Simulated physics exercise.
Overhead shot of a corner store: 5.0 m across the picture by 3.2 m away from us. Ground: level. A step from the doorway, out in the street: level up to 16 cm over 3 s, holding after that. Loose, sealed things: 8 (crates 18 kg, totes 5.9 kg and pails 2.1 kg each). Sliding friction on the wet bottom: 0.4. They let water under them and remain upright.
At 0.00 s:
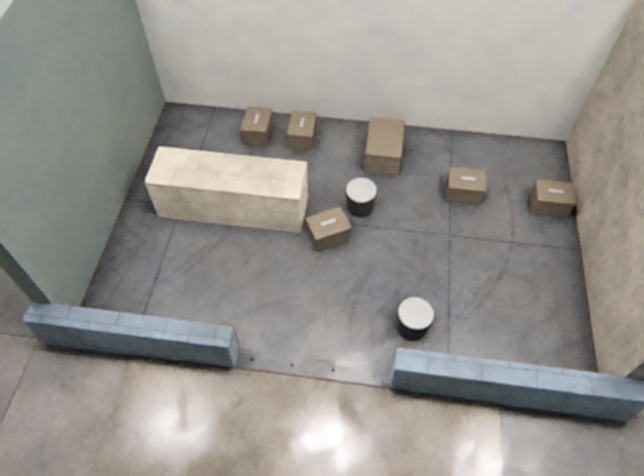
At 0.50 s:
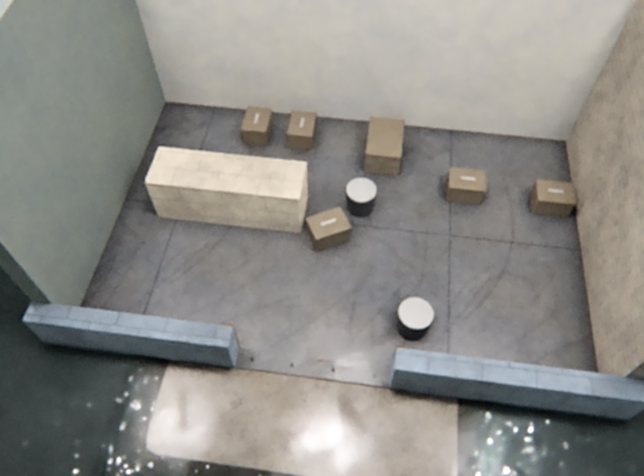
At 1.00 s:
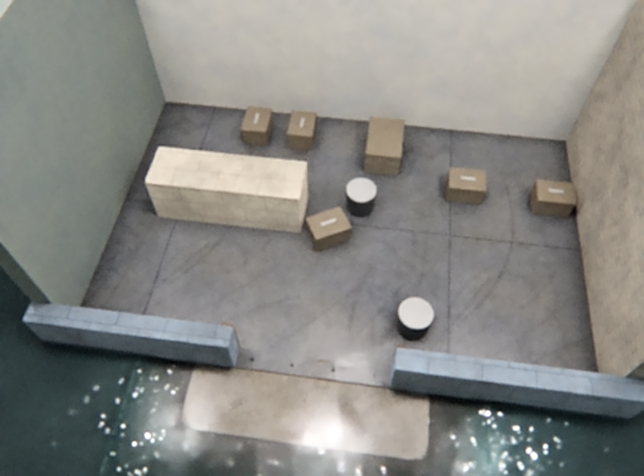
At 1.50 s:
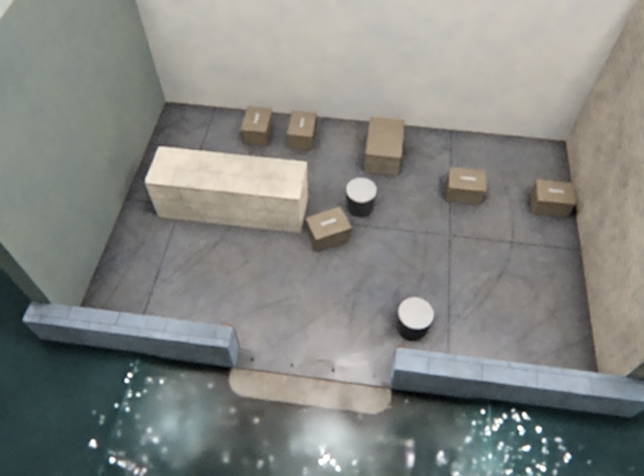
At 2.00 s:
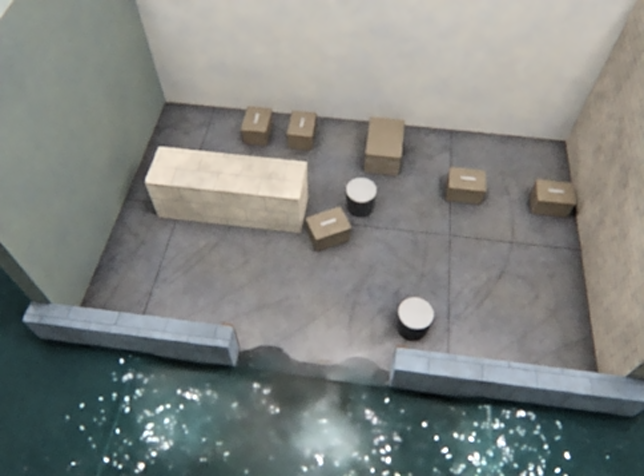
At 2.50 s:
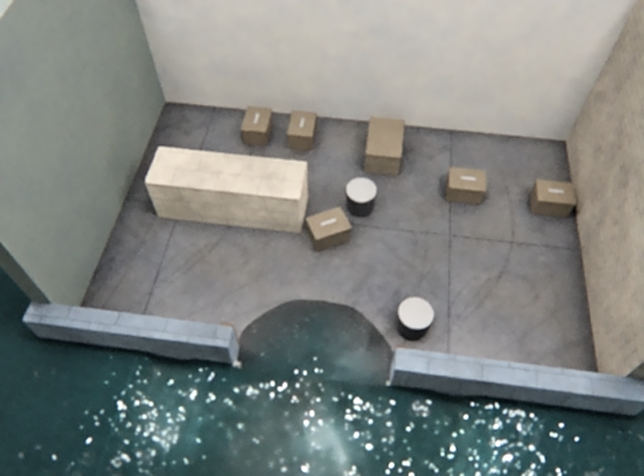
Corner store seen from overhead, dark water covering the street outside and spreading through the doorway while boxes and pails stay still.
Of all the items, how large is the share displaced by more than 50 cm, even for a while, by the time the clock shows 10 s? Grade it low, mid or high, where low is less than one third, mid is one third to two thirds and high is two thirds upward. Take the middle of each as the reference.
Grade: High.
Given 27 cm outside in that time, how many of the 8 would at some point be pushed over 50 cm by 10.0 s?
I count 8 of them in that case.
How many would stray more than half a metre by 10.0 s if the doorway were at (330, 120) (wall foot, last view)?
Then 6 of them would.
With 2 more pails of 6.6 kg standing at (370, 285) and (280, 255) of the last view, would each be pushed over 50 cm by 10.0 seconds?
First one goes beyond it, second one goes beyond it.
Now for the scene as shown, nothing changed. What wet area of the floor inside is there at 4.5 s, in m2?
Around 6.0 m2 of it.
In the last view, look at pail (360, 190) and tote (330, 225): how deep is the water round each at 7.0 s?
Roughly 7 and 8 cm.
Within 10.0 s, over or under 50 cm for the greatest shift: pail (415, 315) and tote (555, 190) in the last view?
In turn: Under, over.
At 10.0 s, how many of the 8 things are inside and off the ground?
It comes to 6.
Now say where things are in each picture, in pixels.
In the first frame, a crate at (386, 137) rests on the ground; a tote at (468, 179) rests on the ground; 0.0 m2 under water; 0 of 8 have shifted.
In the second frame, a crate at (386, 137) rests on the ground; a tote at (468, 179) rests on the ground; water covers 0.0 m2; 0 of 8 have shifted.
In the third frame, a crate at (386, 137) rests on the ground; a tote at (468, 179), on the bottom; water covers 0.0 m2; 0 of 8 have shifted.
In the fourth frame, a crate at (386, 137) rests on the ground; a tote at (468, 179) rests on the ground; 0.0 m2 under water; 0 of 8 have shifted.
In the fifth frame, a crate at (386, 137) rests on the ground; a tote at (468, 179) rests on the ground; 0.0 m2 under water; 0 of 8 have shifted.
In the sixth frame, a crate at (386, 137) rests on the ground; a tote at (468, 179), on the bottom; water covers 0.7 m2; 0 of 8 have shifted.
After 3.5 s 0 of 8 are over 50 cm from their spots; 0 afloat.
After 4.5 s 1 of 8 are over 50 cm from their spots; 1 afloat.
After 7.0 s 3 of 8 are over 50 cm from their spots; 3 afloat.
After 10.0 s 7 of 8 are over 50 cm from their spots, and 7 have been at some point; 6 afloat.
